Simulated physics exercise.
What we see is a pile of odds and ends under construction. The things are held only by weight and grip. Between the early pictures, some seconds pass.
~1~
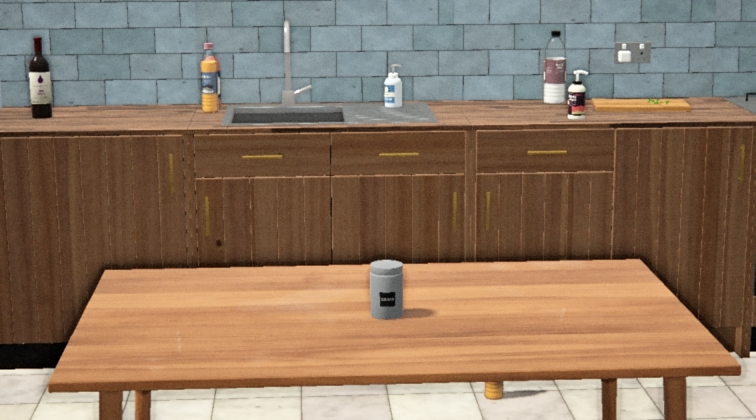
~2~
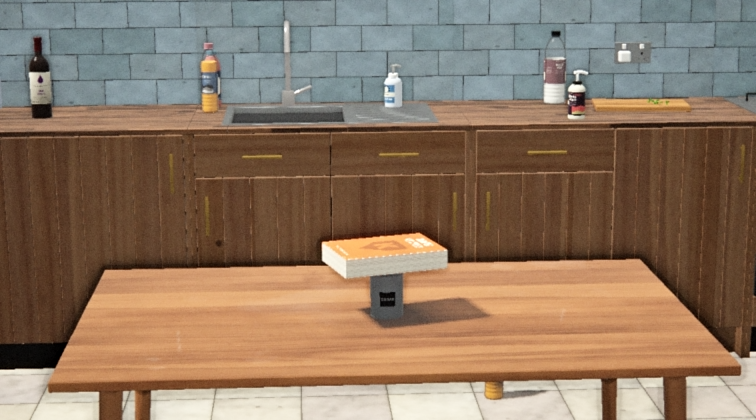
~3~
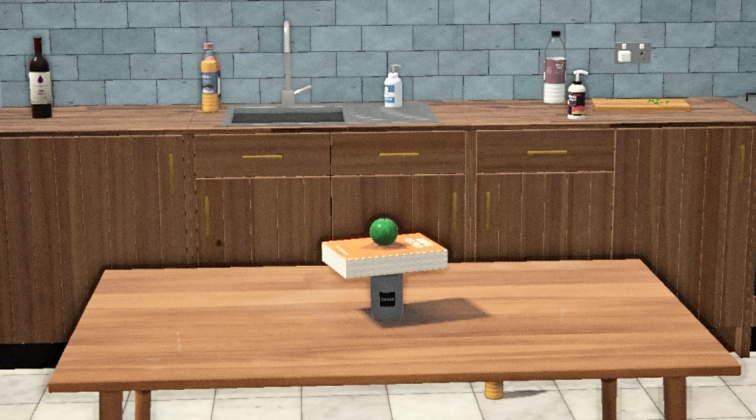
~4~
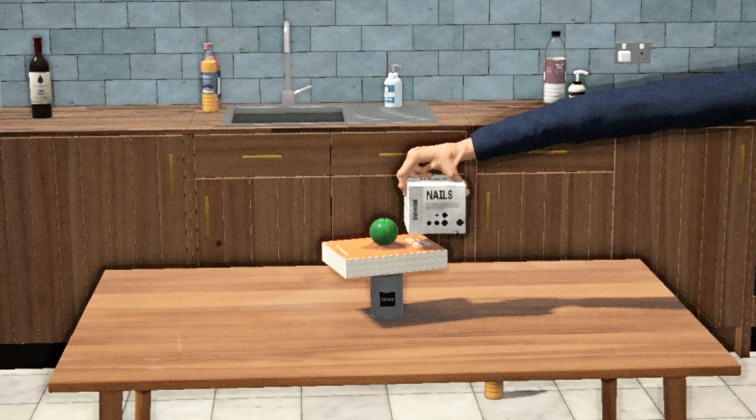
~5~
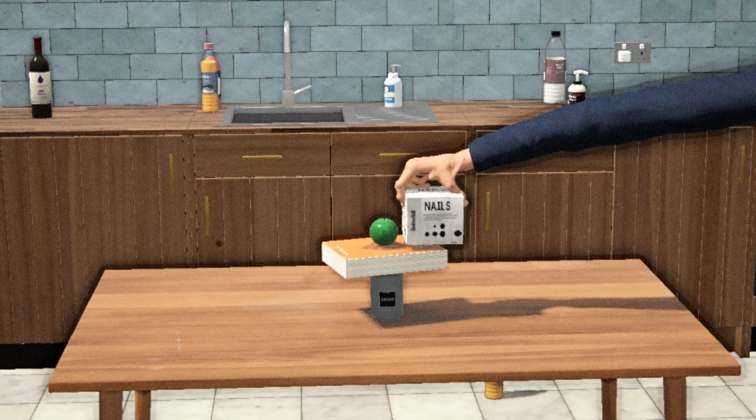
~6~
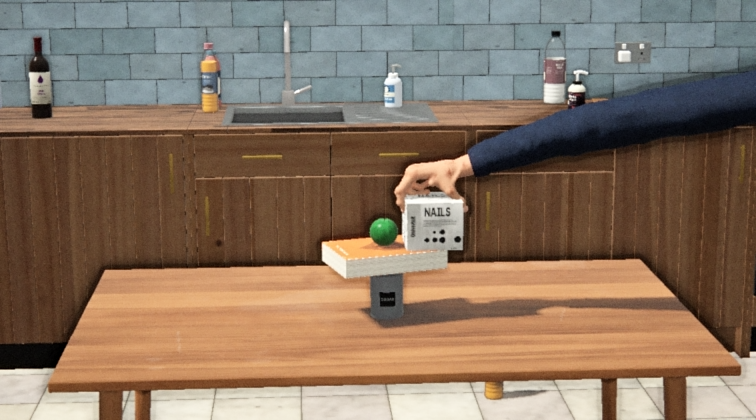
A hand in a dark blue sleeve reaches in from the right over a wooden table, seen from a fixed, slightly raised view of a blue-tiled kitchen. A grey jar stands alone on the table, then an orange book appears on it, then a green apple on the book. The hand lowers a white box marked nails onto the book's right side, beside the apple.
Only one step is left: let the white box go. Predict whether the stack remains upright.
It stays intact.
Then, 0.50 s on from there, no change.
Then, 1.50 s on from there, white box resting near (432, 222).
Then, 2.50 s on from there, white box resting near (433, 222).
In the end, all 4 unmoved. At the end, from the last picture's camera, white box near (433, 222). The pile holds.
